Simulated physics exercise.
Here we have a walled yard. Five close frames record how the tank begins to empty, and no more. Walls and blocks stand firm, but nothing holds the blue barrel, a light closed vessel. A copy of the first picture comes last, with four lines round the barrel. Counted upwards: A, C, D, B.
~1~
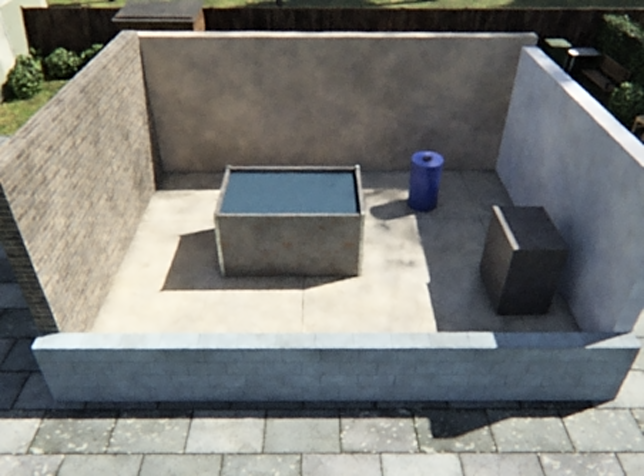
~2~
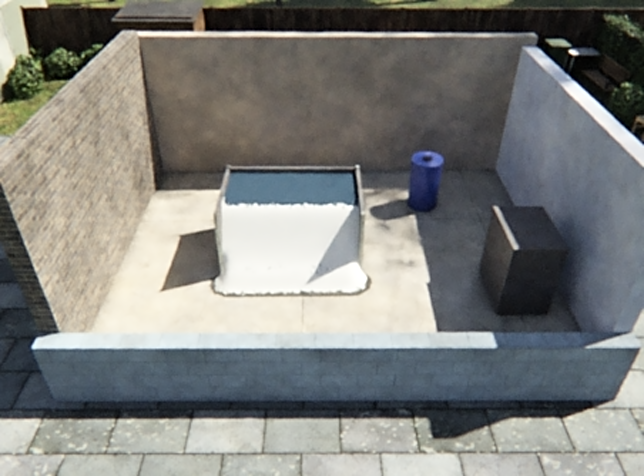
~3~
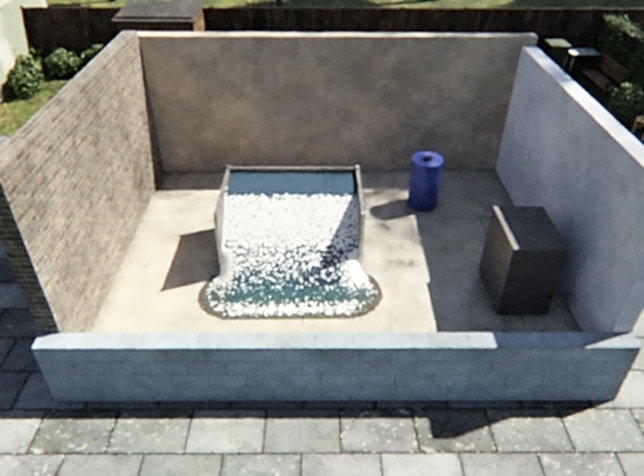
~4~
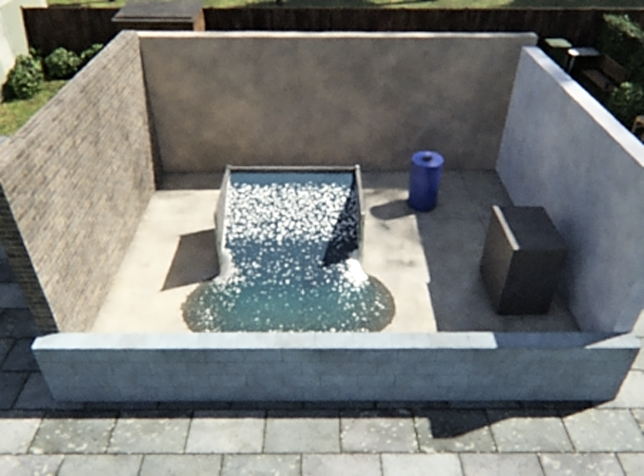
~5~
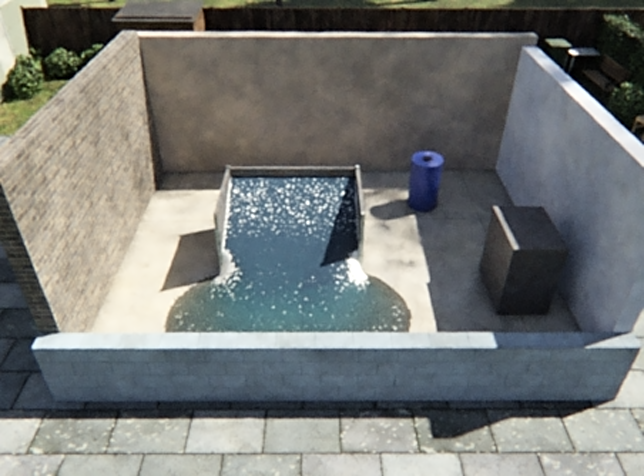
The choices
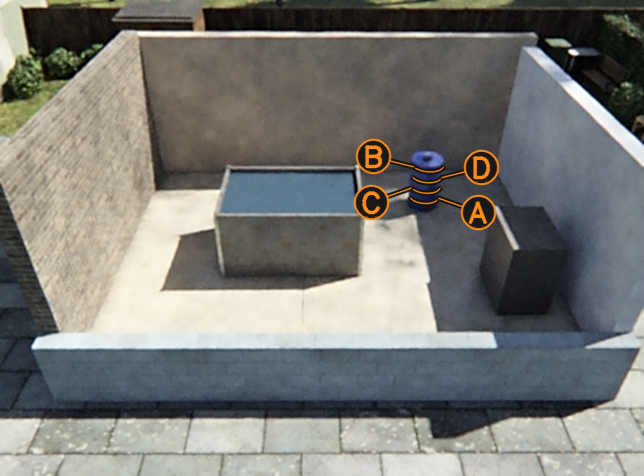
The video shows a walled yard with a full water tank, a blue barrel and a dark box; the tank's front side disappears, and foamy water pours forward, spreading across the ground in a widening, rounded pool.
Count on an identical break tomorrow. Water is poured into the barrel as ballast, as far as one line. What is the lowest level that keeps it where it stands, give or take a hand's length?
That is mark A.
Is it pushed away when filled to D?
No.
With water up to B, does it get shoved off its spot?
No, that is safe.
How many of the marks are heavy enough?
All of the four.
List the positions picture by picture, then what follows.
Lid of the blue barrel at (428, 159); tank full, its middle at (291, 194).
Water covers 3 % of the ground and is seen nearest the barrel at (344, 291).
Water covers 7 % of the ground and is seen nearest the barrel at (363, 287).
Water covers 12 % of the ground and is seen nearest the barrel at (376, 289).
Lid of the blue barrel at (428, 159); water covers 17 % of the ground and is seen nearest the barrel at (376, 287).
On the marked copy, A at (426, 203); B at (430, 171); C at (427, 193); D at (428, 182); from the bottom up A, C, D, B.
If A is chosen, it does not move.
If B is chosen, it does not move.
If C is chosen, it does not move.
If D is chosen, it does not move.
